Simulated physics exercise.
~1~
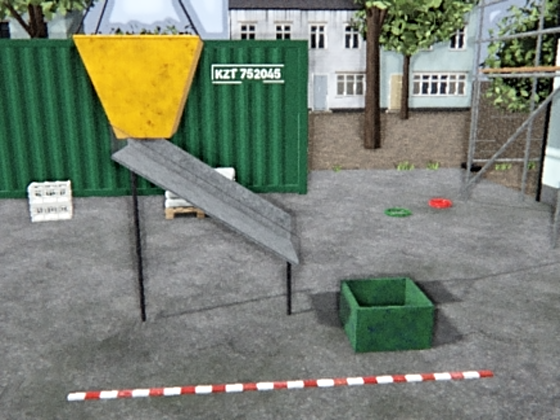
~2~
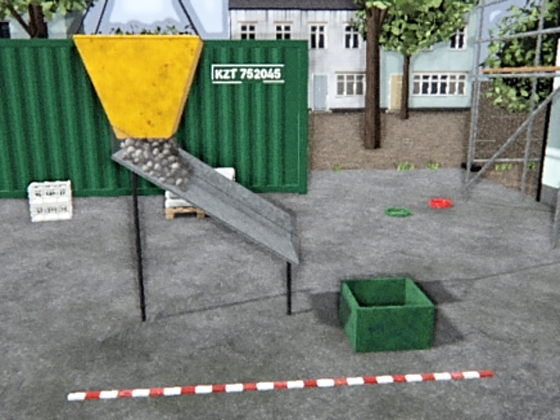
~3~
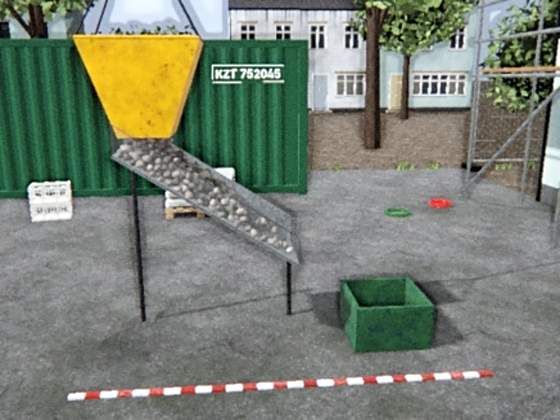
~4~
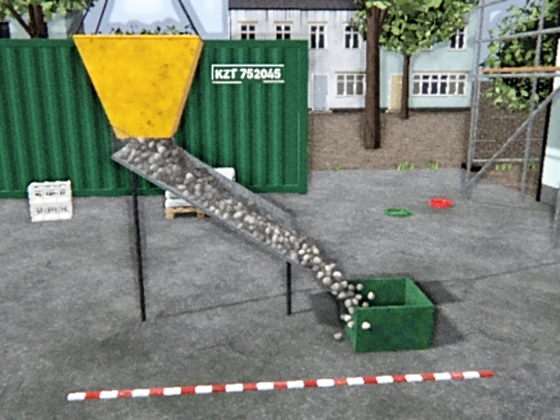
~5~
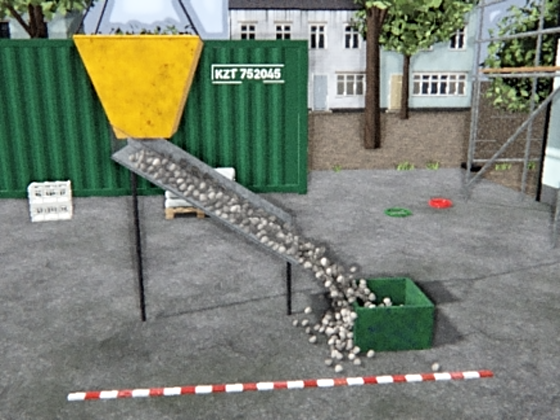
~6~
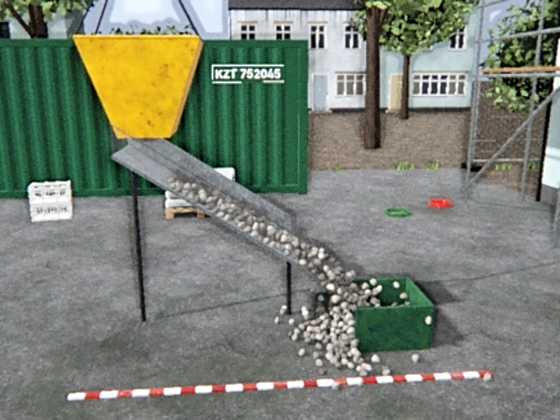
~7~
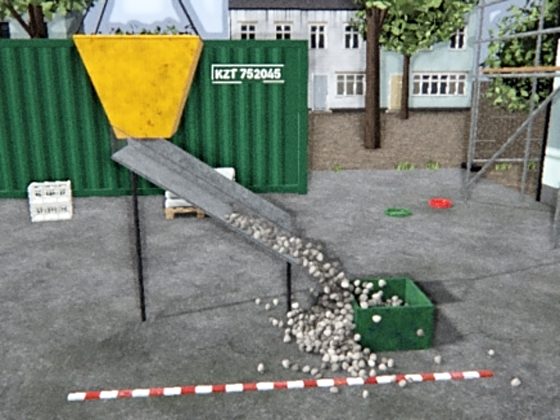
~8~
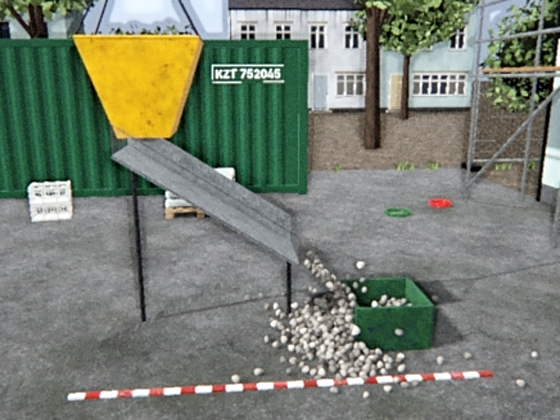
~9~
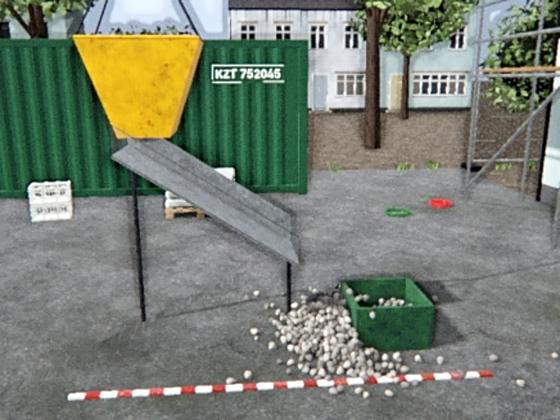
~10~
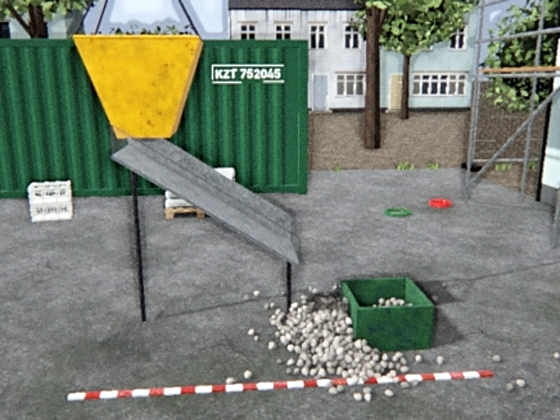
Rounded grey cobbles wait out of sight in a yellow skip at the upper left of a paved yard, seen from the side, with a green container behind. Below the skip, a grey steel chute slopes down to the right toward an open green bin, and a red-and-white striped staff lies in front. The stones pour out, slide down the chute and drop off its lower end. Some land in the bin, but many pile up against its left side and a few scatter beyond it. The chute empties, leaving most stones heaped left of the bin and a smaller share inside.
